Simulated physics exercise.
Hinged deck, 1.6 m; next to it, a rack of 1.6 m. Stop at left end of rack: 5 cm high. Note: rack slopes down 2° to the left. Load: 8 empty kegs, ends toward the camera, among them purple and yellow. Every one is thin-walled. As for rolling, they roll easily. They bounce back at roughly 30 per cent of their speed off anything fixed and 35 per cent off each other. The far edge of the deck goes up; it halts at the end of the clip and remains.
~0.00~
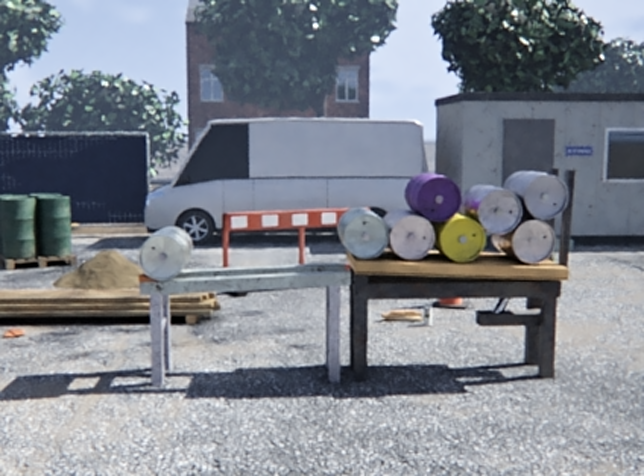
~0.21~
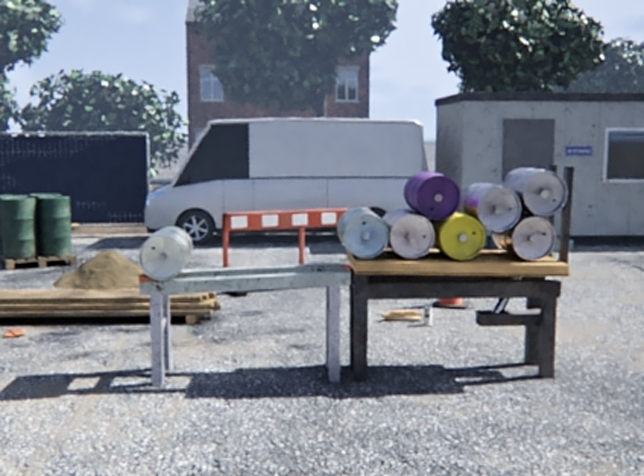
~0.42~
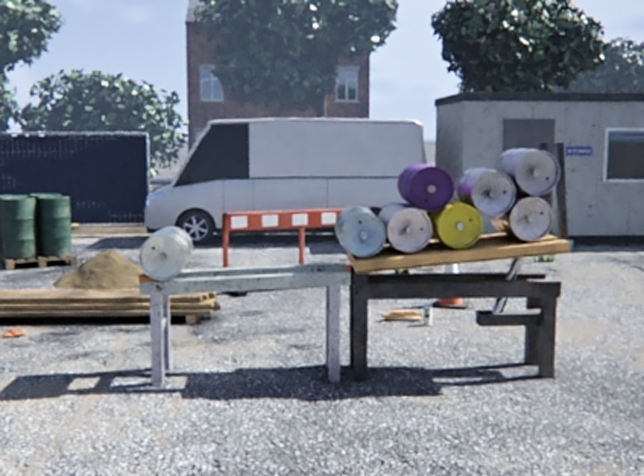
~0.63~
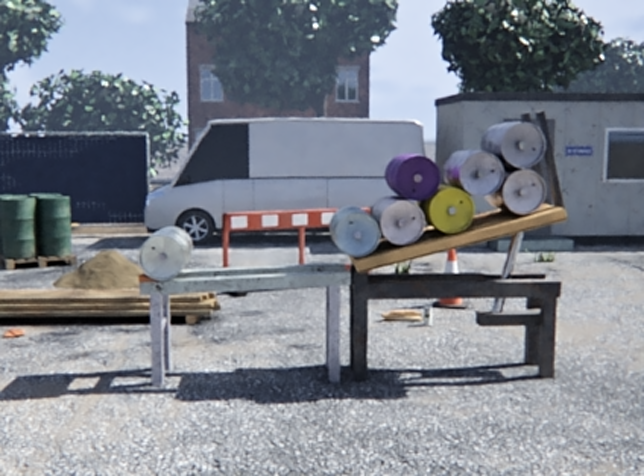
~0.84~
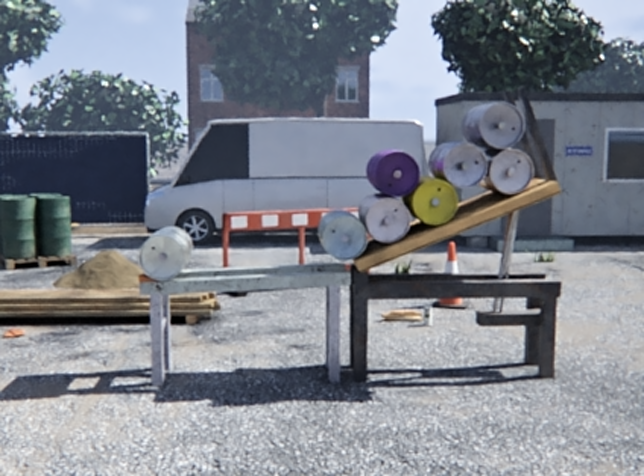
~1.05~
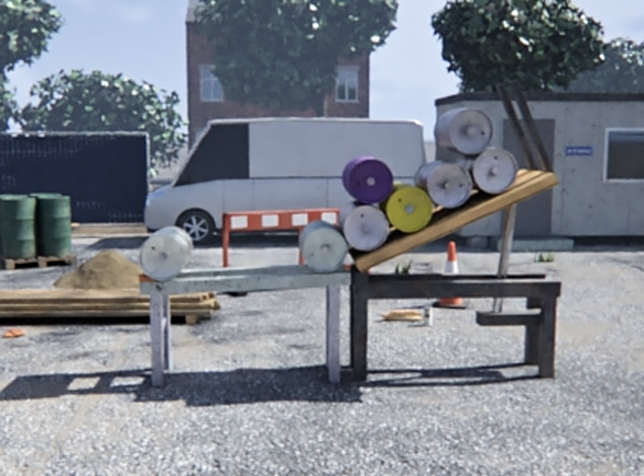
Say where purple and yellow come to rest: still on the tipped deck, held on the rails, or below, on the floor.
Purple is left below, on the floor. Yellow is left held on the rails.
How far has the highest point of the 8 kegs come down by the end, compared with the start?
40 cm.
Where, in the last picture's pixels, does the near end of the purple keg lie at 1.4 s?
That would be about (318, 204) in pixels.
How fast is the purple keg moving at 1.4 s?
The speed is close to 1.5 m/s.
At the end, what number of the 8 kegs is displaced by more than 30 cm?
8.
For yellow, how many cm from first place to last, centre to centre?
Estimate - yellow near 240.
After 1.4 s, purple is up on others, 140 cm from the rack's far end, rolling left; yellow is on the deck, 15 cm from the hinge, rolling left; 0 past the stop so far.
After 1.7 s, purple is up on others, 90 cm from the rack's far end, rolling left; yellow is on the rack, 135 cm from the rack's far end, rolling left; 0 past the stop so far.
After 2.0 s, purple is up on others, 40 cm from the rack's far end, rolling left; yellow is on the rack, 115 cm from the rack's far end, rolling left; 1 past the stop so far.
After 2.4 s, purple is over the stop and falling; yellow is on the rack, 85 cm from the rack's far end, rolling left; 2 past the stop so far.
At rest (6.2 s), purple is beyond the stop, on the ground; yellow is on the rack, 10 cm from the rack's far end; 5 past the stop so far.
